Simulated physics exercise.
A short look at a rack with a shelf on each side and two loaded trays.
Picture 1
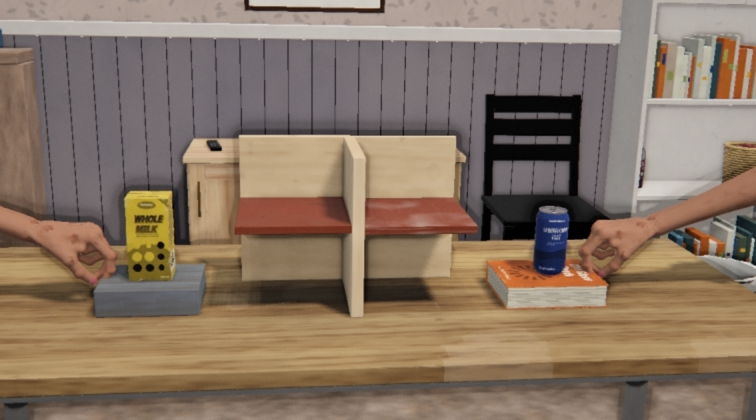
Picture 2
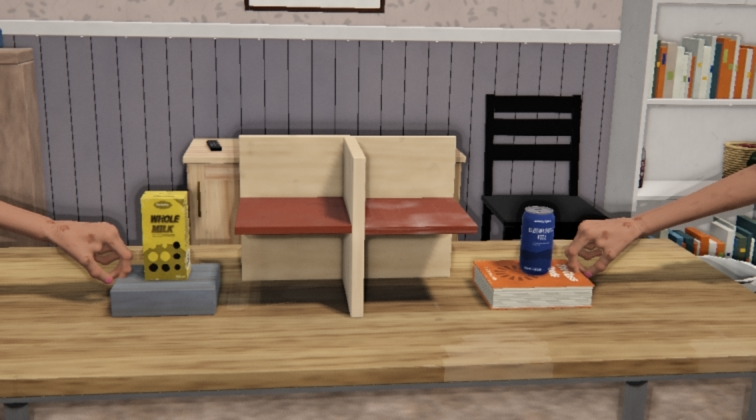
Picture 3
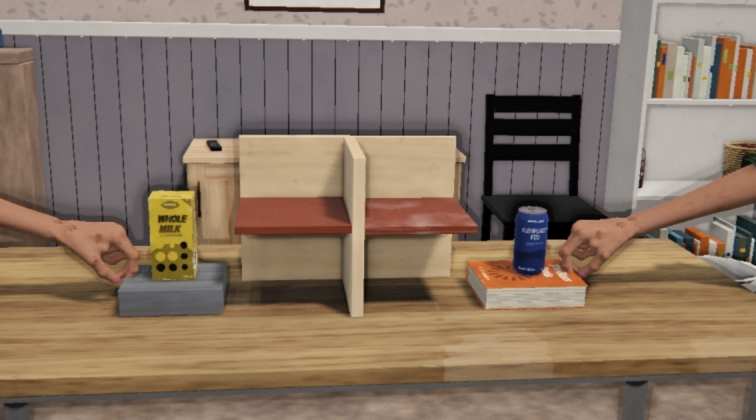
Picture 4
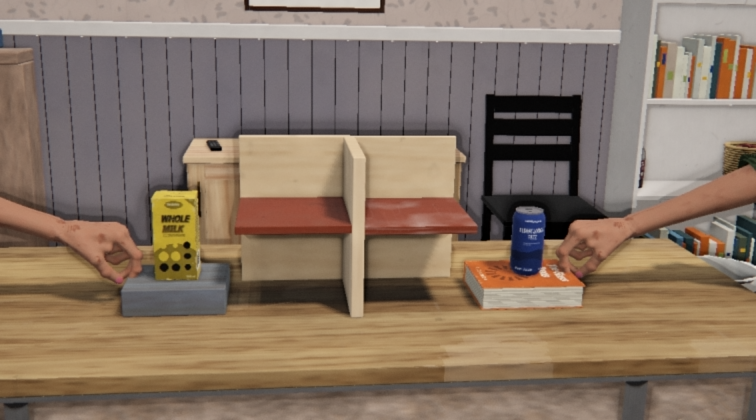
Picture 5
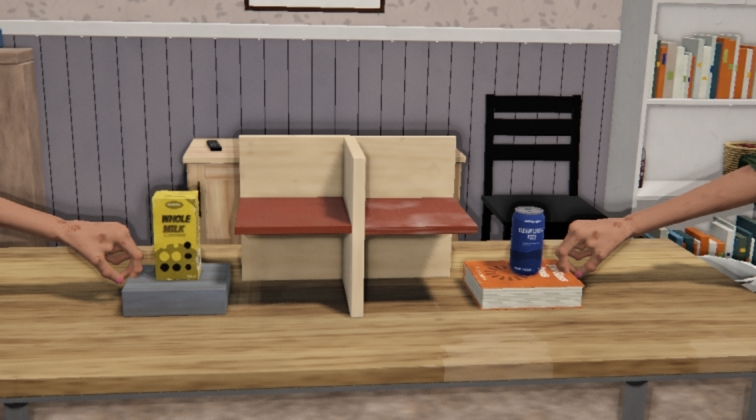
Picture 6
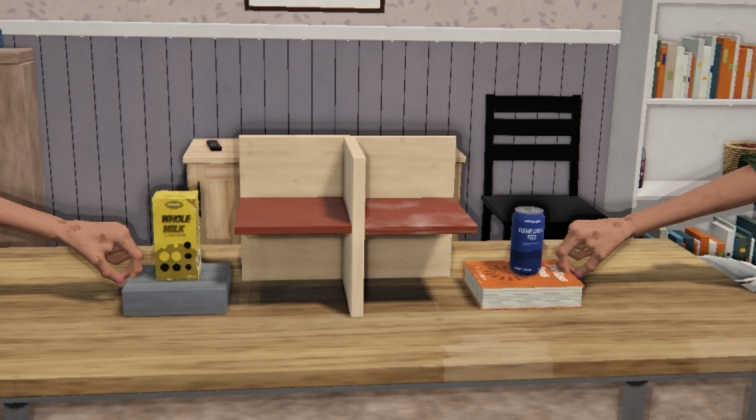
On a wooden table, two hands slid a grey block carrying a yellow milk carton and an orange book carrying a blue can a short way inward toward a wooden rack, then stayed still.
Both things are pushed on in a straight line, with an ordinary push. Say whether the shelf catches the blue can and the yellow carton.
Outcome: The blue can strikes the shelf, the yellow carton strikes the shelf.
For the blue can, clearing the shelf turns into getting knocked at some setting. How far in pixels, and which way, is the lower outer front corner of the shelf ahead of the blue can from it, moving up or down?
Some 8 pixels, up.
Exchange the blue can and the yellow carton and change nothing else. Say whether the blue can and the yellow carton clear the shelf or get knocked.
The blue can strikes the shelf; the yellow carton strikes the shelf.
Then, 1.54 s after the last picture, blue can tipped 72° from how it was near (476, 250); yellow carton pushed back on its carrier near (217, 235).
At rest, the blue can gets scraped off its spot, near (484, 267); the yellow carton gets scraped off its spot, near (171, 283).
